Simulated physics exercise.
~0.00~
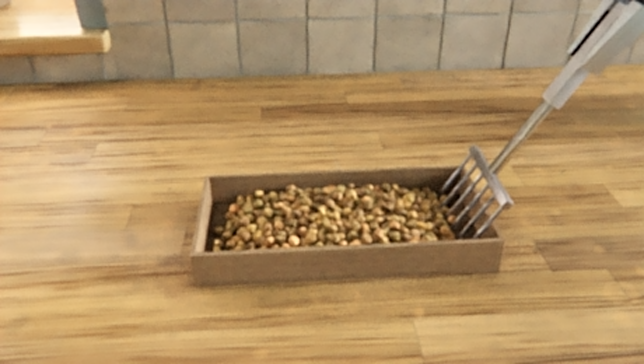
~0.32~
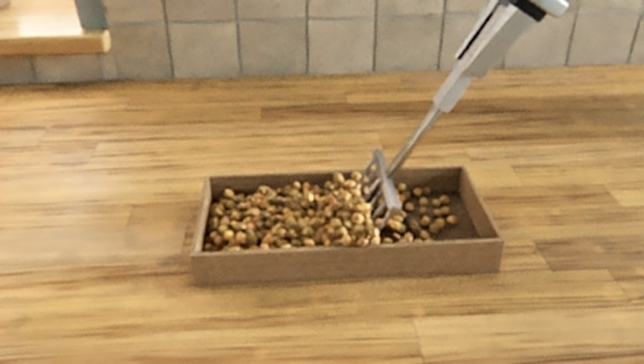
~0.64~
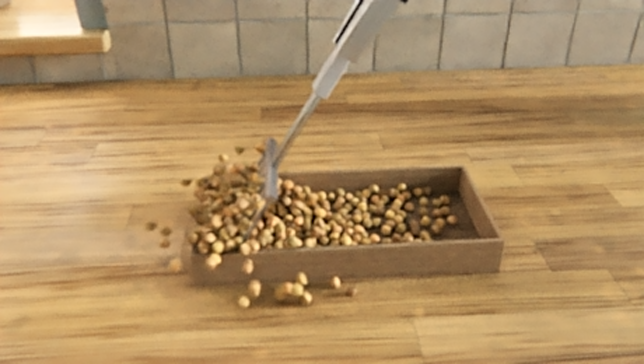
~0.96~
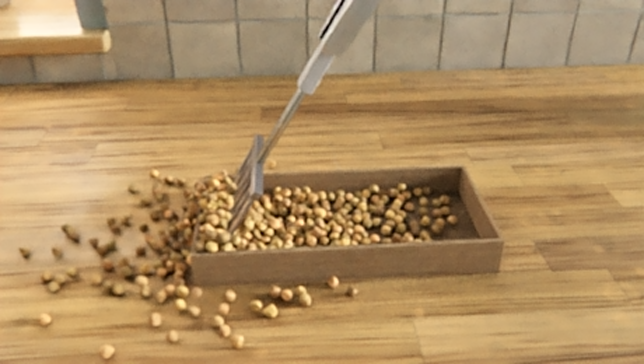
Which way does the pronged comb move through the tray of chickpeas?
The comb moves to the left, going from the right end of the tray toward the left end.
